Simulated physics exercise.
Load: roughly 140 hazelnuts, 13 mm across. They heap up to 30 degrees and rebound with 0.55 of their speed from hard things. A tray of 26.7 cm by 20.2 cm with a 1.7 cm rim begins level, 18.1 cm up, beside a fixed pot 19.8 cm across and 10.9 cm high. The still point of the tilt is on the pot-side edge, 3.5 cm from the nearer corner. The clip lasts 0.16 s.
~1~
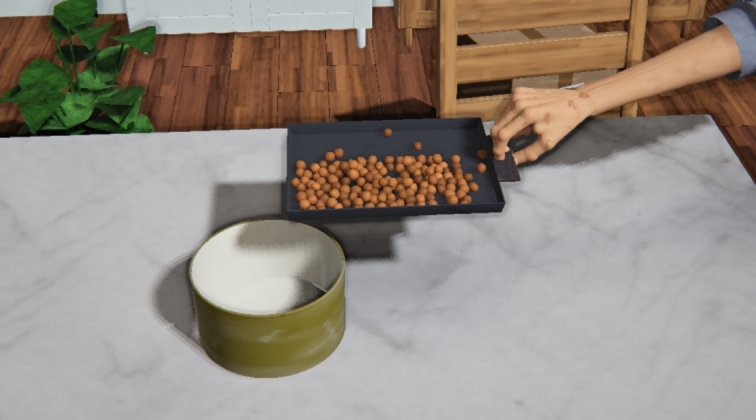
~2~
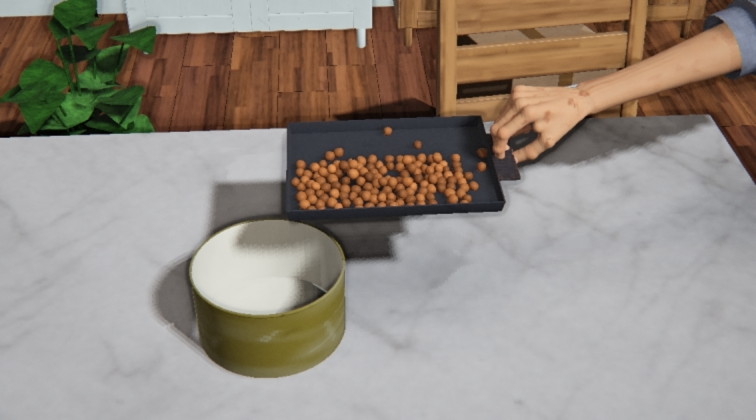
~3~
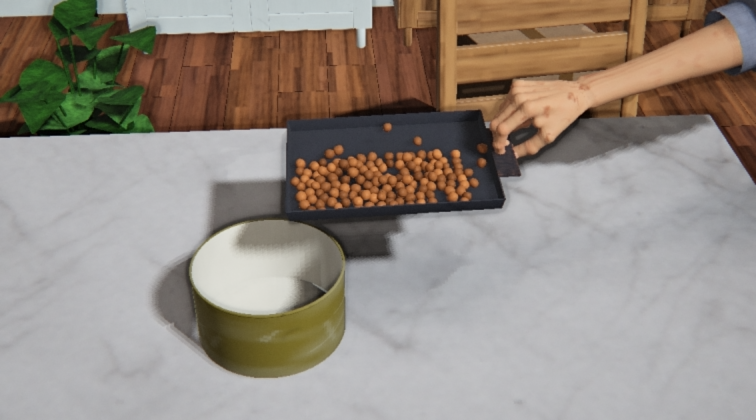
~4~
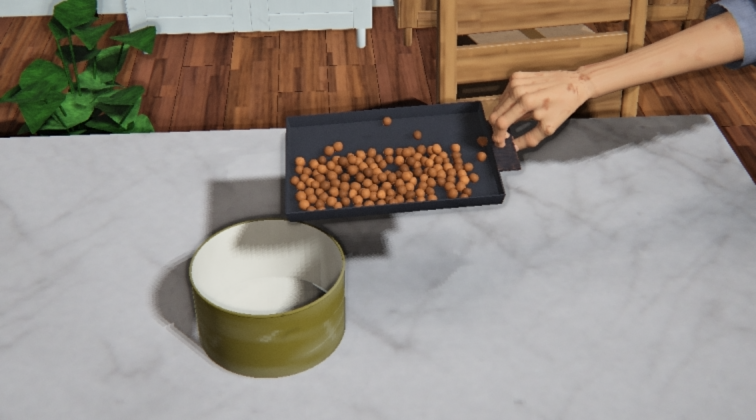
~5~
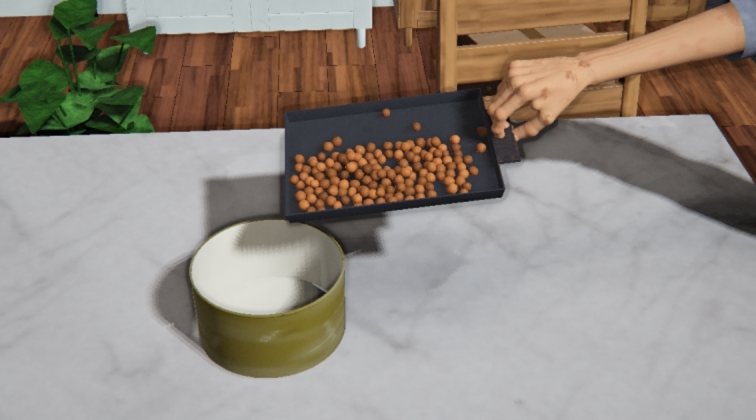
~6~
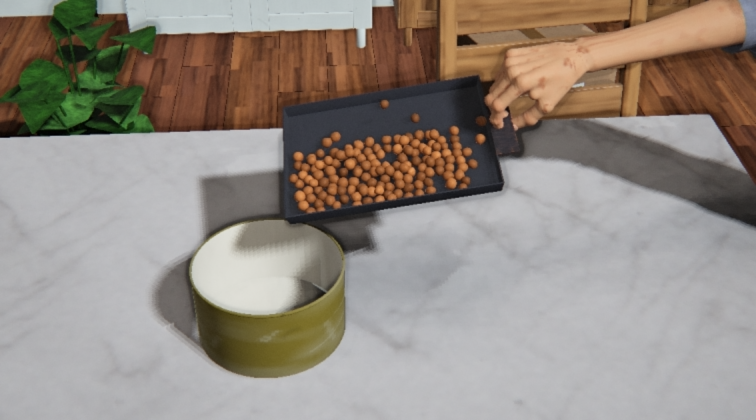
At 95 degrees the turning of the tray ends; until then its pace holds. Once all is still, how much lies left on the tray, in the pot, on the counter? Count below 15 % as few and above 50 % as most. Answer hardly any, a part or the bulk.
Tray: Hardly any, pot: The bulk, counter: A part.
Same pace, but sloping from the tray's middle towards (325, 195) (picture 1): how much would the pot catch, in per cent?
Some 100 per cent.
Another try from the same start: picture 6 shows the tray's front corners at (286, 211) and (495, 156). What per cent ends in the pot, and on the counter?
Pot 65, counter 35.
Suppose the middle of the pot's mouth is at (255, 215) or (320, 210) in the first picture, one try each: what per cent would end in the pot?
About 5 and 0 per cent.
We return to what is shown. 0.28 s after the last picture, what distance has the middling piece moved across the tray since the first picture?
Roughly 2 cm.
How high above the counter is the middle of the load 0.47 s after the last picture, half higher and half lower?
Roughly 26 cm.
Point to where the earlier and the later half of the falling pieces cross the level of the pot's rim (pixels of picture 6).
First near (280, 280), later near (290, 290).
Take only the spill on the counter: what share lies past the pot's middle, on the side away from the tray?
Roughly 30 per cent.
Then, 0.28 s after the last picture, tilt 54 degrees; the tray holds 100 %, the pot 0 %.
Then, 0.47 s after the last picture, tilt 81 degrees; the tray holds 90 %, the pot 5 %.
Then, 0.78 s after the last picture, tilt 95 degrees; the tray holds 5 %, the pot 70 %.
In the end, tray 0 %, pot 75 %, counter 25 %.
